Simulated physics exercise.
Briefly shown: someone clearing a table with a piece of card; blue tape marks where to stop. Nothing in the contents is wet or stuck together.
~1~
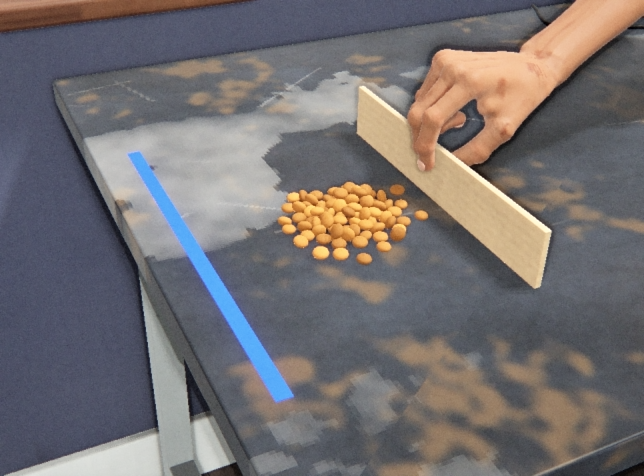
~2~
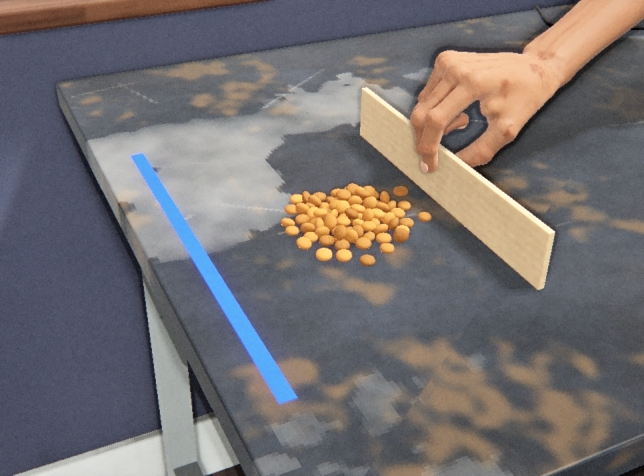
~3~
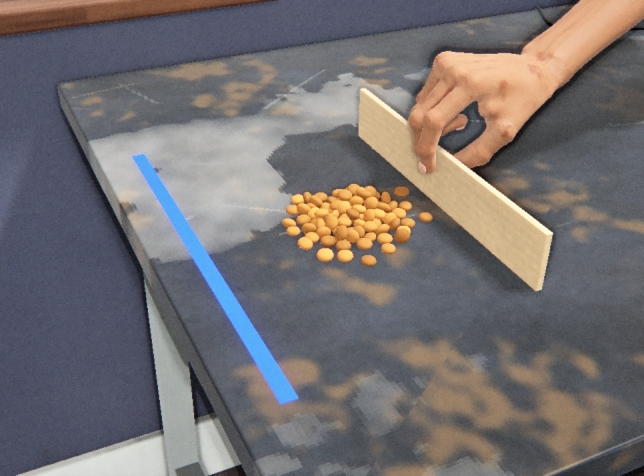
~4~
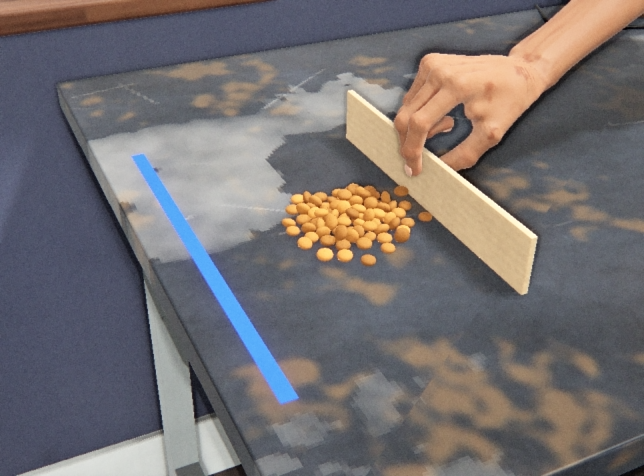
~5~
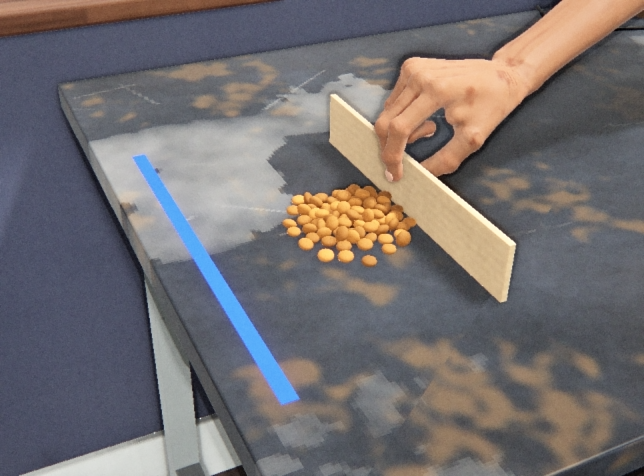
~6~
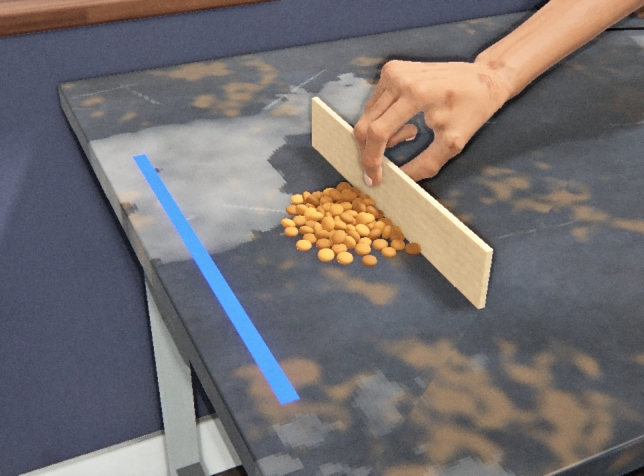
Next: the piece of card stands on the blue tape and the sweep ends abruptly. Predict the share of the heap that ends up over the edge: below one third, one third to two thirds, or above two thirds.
One third to two thirds.
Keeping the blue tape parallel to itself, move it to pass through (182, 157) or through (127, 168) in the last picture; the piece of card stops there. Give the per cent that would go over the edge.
It would be around 0 per cent the first time and around 90 per cent the second.
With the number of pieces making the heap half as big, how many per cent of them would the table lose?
That works out to something like 40 percent.
Soon after the last picture, piece of card still moving, near (290, 183); heap all on the table, its front near (201, 240).
A little later, piece of card stopped at the blue tape; heap about a third over the edge.
Later still, piece of card stopped at the blue tape; heap about half over the edge.
At rest, piece of card stopped at the blue tape; heap about half over the edge.
